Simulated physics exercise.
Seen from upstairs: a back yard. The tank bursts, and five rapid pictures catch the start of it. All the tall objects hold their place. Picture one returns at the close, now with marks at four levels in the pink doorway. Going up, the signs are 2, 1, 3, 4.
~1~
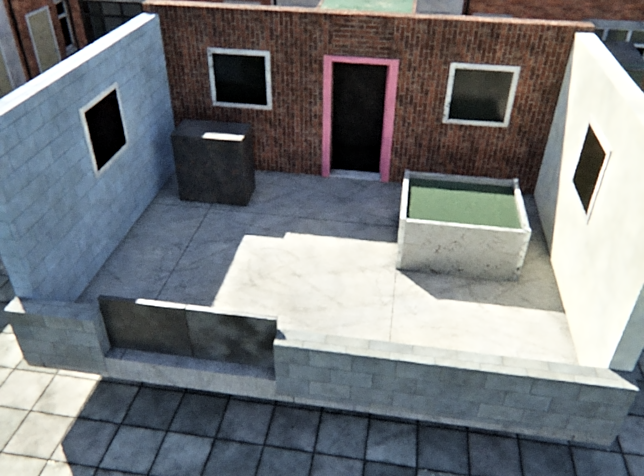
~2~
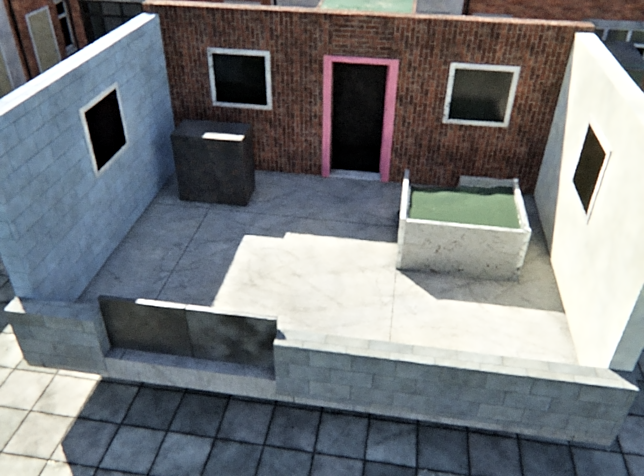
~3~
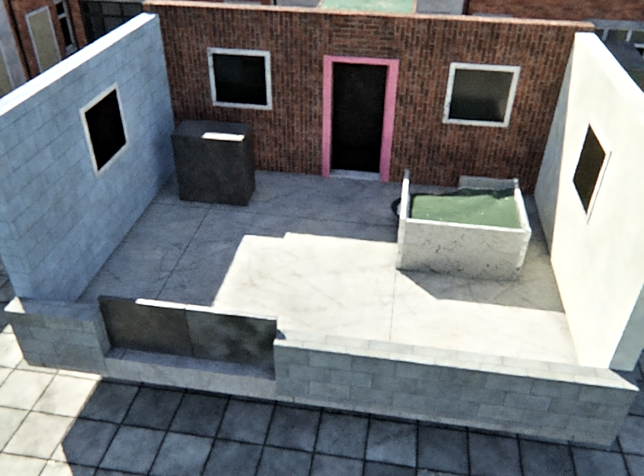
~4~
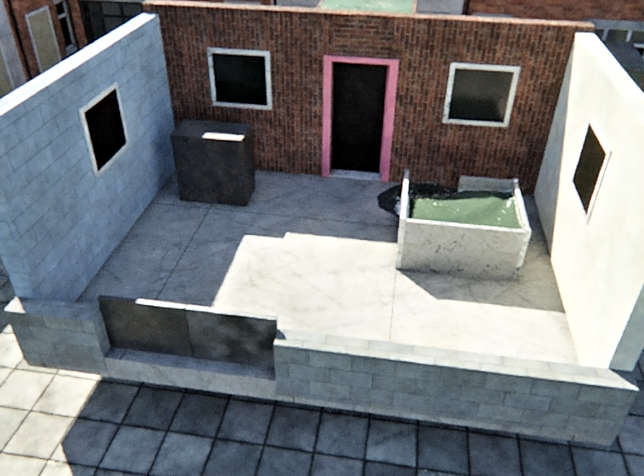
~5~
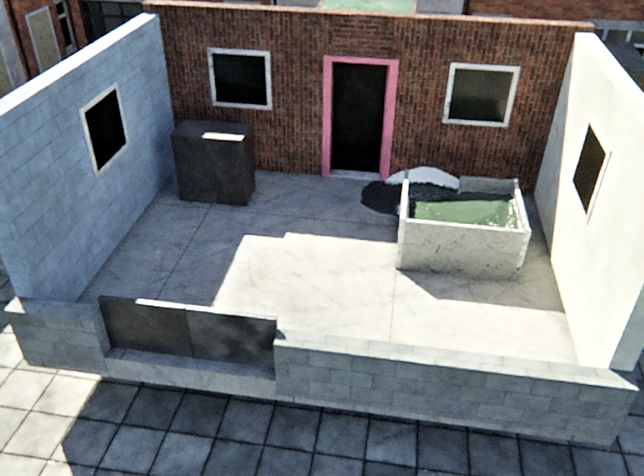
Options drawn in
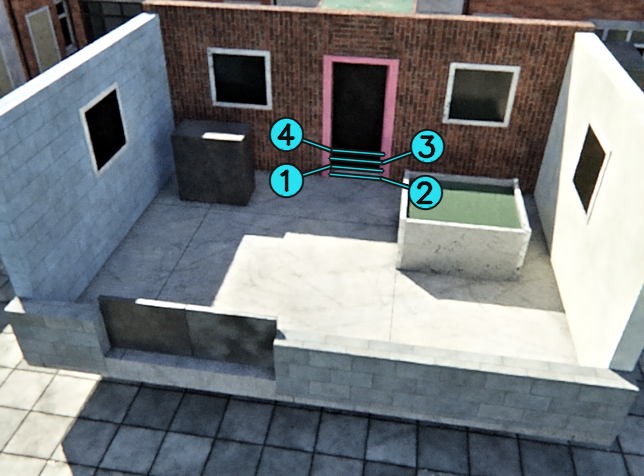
In a walled back yard, water leaves the tank's back left corner and spreads toward the pink doorway.
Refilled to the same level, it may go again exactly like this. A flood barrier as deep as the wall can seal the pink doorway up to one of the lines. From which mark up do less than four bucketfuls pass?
Take 1.
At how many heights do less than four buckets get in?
Three.
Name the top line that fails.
Here it is line 2.
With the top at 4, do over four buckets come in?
No, that is safe.
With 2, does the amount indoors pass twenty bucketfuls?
No.
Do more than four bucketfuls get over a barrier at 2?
Yes, it does.
On the marked copy, 1 at (356, 168); 2 at (355, 176); 3 at (356, 160); 4 at (356, 152); from the bottom up 2, 1, 3, 4.
With 1, a splash gets over, under a bucket.
With 2, about 7 bucketfuls get in.
With 3, nothing gets over.
With 4, nothing gets over.
